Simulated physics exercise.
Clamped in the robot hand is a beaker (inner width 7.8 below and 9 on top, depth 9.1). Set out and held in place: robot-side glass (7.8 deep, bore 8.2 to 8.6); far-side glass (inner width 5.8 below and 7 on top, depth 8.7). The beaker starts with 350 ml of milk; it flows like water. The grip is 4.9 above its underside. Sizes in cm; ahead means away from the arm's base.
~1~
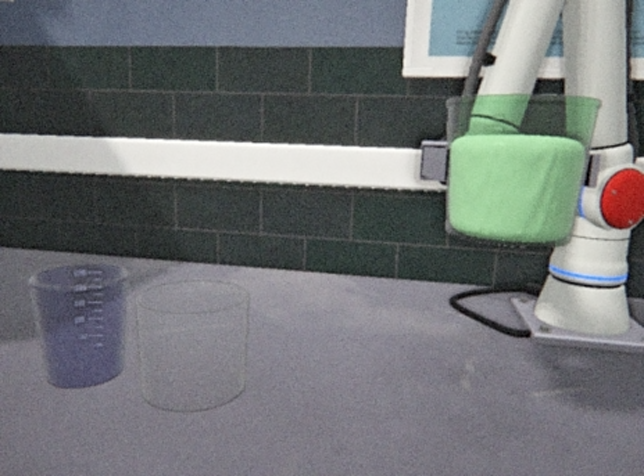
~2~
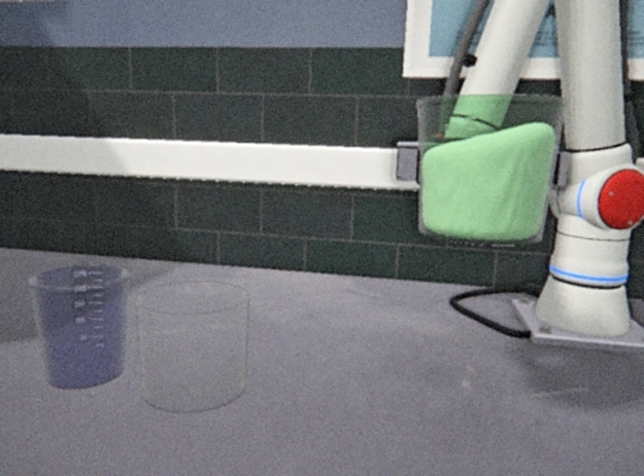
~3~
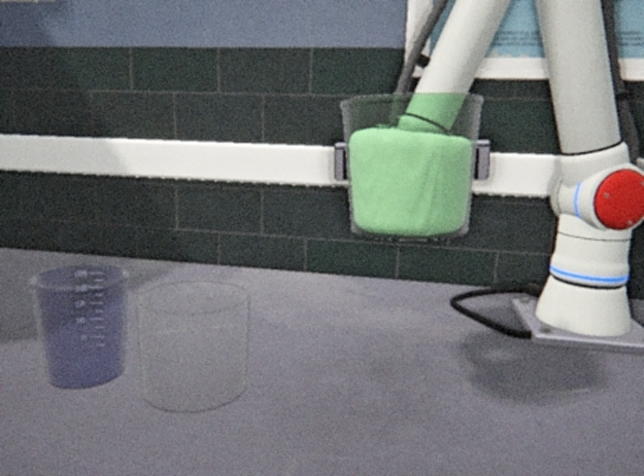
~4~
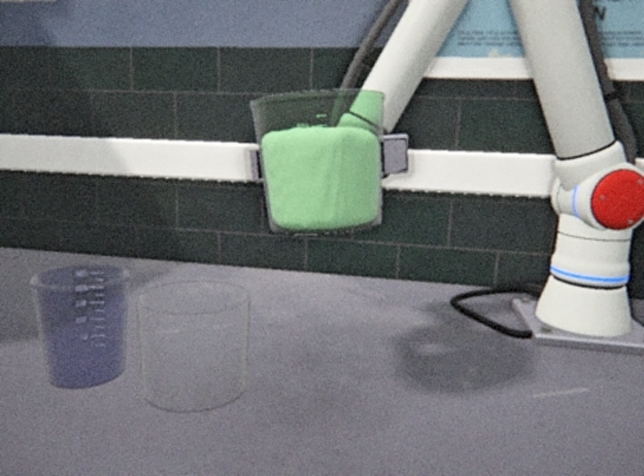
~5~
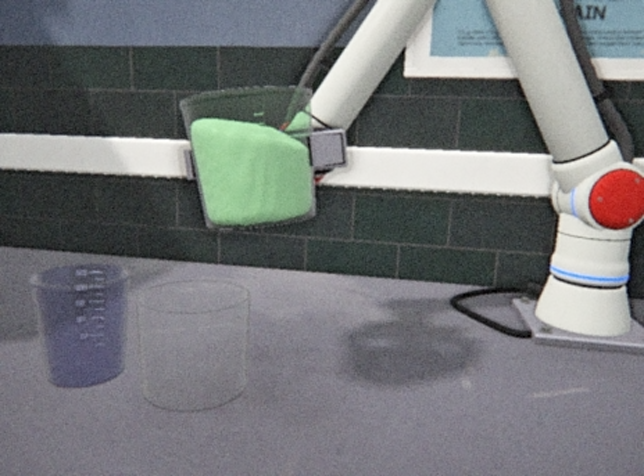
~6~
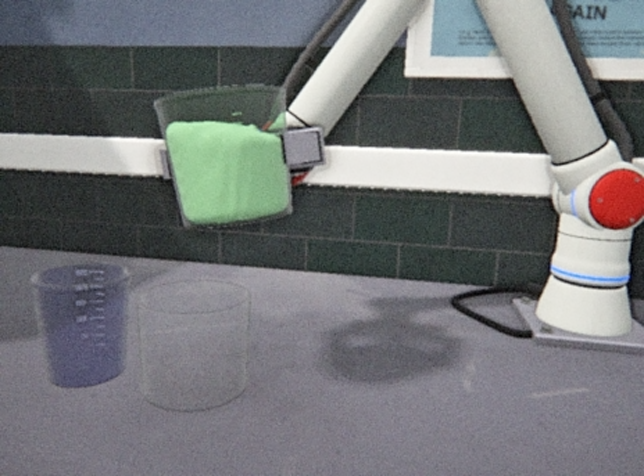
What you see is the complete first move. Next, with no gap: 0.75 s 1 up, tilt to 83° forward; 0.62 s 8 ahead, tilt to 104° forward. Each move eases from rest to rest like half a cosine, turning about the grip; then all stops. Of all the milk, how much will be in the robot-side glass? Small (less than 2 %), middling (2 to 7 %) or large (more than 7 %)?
A small share, less than 2 %, ends in the robot-side glass.
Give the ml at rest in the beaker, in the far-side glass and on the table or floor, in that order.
Roughly 0, 230, 120 ml.
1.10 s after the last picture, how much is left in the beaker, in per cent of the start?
Some 20 per cent.
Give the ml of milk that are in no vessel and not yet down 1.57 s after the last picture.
About 5 ml.
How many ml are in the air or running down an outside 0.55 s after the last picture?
About 30 ml.
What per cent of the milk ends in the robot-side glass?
Some 0 per cent.
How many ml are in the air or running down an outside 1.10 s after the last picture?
Some 30 ml.
Then, 0.55 s later, tilted 71° forward, liquid up to 22 above the table; 310 ml in the beaker, 5 ml in the far-side glass, 30 ml in the air or running down outside.
Then, 1.10 s later, tilted 95° forward, liquid up to 29 above the table; 200 ml in the far-side glass, 70 ml in the beaker, 50 ml on the table or floor, 30 ml in the air or running down outside.
Then, 1.57 s later, tilted 104° forward, liquid up to 12 above the table; 230 ml in the far-side glass, 115 ml on the table or floor, 5 ml in the air or running down outside.
Then, 2.37 s later, tilted 104° forward, liquid up to 8 above the table; 230 ml in the far-side glass, 120 ml on the table or floor.
At rest, 230 ml in the far-side glass, 120 ml on the table or floor. That is 0 % in the robot-side glass.
